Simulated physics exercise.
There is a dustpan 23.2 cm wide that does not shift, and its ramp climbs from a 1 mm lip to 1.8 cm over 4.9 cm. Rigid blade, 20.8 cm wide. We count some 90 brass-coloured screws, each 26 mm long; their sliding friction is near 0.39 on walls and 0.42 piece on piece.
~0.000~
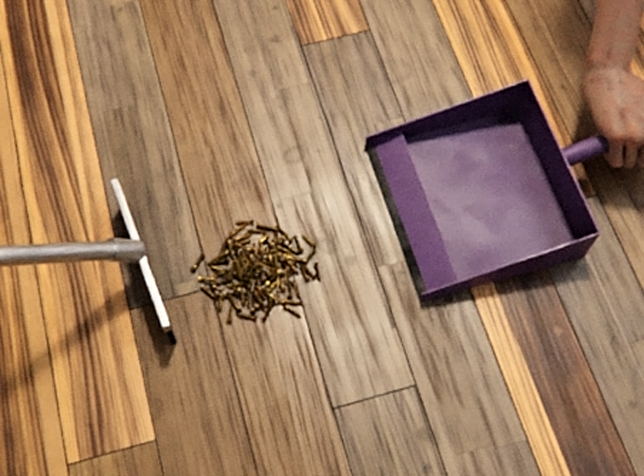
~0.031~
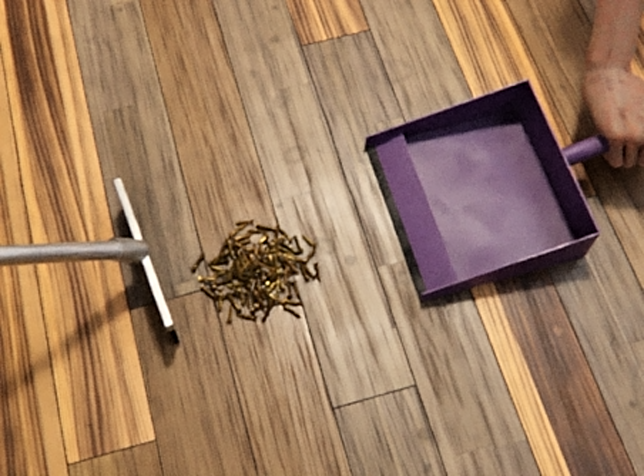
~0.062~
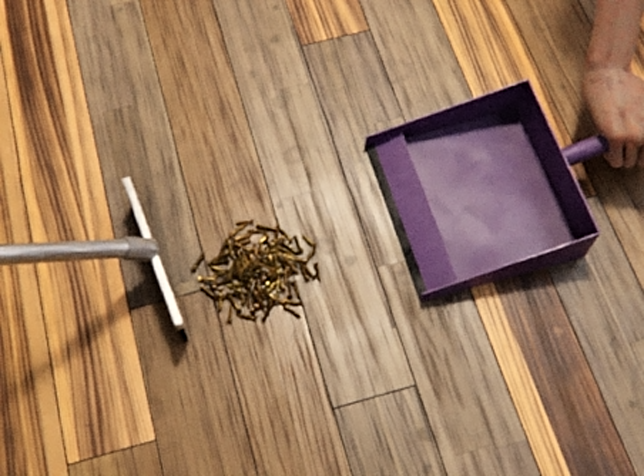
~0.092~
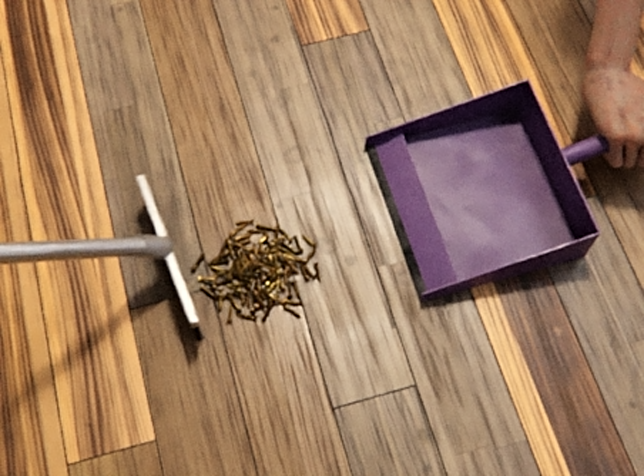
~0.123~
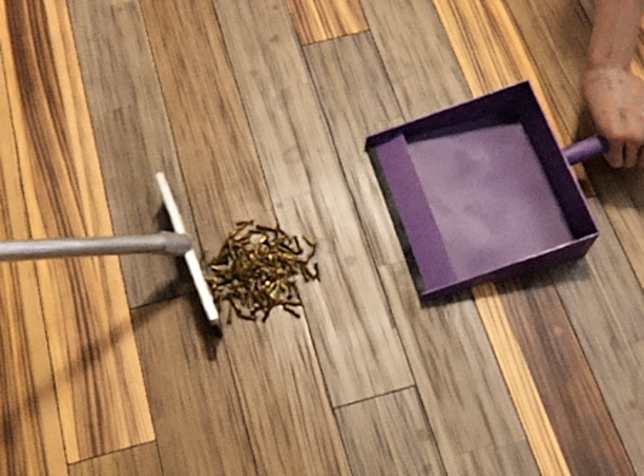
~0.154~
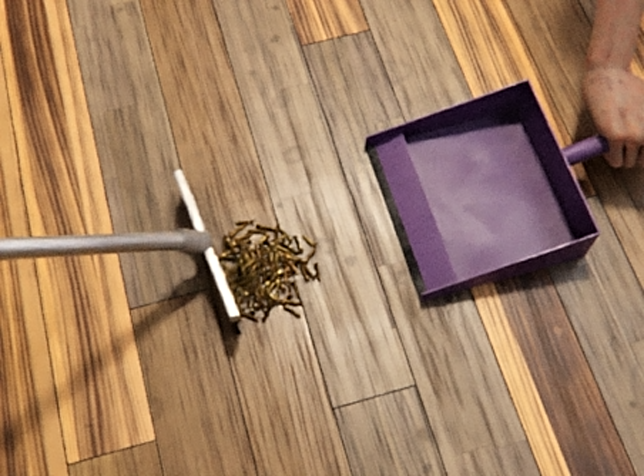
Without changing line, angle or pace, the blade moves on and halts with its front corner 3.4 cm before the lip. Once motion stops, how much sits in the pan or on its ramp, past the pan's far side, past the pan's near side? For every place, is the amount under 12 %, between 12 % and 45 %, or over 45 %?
In the pan or on its ramp: Between 12 % and 45 %; past the pan's far side: Under 12 %; past the pan's near side: Under 12 %.
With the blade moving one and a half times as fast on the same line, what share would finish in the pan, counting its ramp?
In that case roughly 60 percent.
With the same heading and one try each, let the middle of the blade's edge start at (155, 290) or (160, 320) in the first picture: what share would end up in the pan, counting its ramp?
First try about 30 per cent, second about 25 per cent.
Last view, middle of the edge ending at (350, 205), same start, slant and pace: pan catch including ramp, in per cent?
That comes to near 30 percent.
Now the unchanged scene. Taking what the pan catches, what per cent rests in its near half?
Something like 60 in a hundred.
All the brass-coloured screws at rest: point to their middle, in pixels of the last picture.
Approximately (395, 235) in the last picture.
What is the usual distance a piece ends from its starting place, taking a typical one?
Somewhere around 18 centimetres.
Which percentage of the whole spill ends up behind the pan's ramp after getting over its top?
Roughly 0 in a hundred.
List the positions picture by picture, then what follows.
The first picture shows blade from (167, 327) to (117, 186), moved 0.0 cm, 0 of the pieces shifted so far; middle of the pieces at (262, 272); pan at (486, 196).
The second picture shows blade from (170, 326) to (120, 186), moved 0.4 cm, 0 of the pieces shifted so far; middle of the pieces at (262, 272).
The third picture shows blade from (179, 325) to (128, 185), moved 1.5 cm, 0 of the pieces shifted so far; middle of the pieces at (262, 272).
The fourth picture shows blade from (194, 323) to (142, 183), moved 3.2 cm, 0 of the pieces shifted so far; middle of the pieces at (262, 272).
The fifth picture shows blade from (214, 320) to (161, 180), moved 5.5 cm, 1 of the pieces shifted so far; middle of the pieces at (262, 272).
The sixth picture shows blade from (234, 317) to (180, 178), moved 7.9 cm, 25 of the pieces shifted so far; middle of the pieces at (264, 271); pan at (486, 196). The blade's pace is about 0.76 m/s, heading 7 degrees towards the viewer's side.
After 0.29 s, middle of the blade 14 cm from the lip; 0 % over the lip, far side 0 %, near side 0 %.
After 0.38 s, middle of the blade 7 cm from the lip; 0 % over the lip, far side 0 %, near side 0 %.
After 0.61 s, middle of the blade 5 cm from the lip; 30 % over the lip, far side 0 %, near side 5 %.
In the end, at 1.7 s, pan 30 %, far side 0 %, near side 5 %, in front of the lip or behind the blade 65 %.
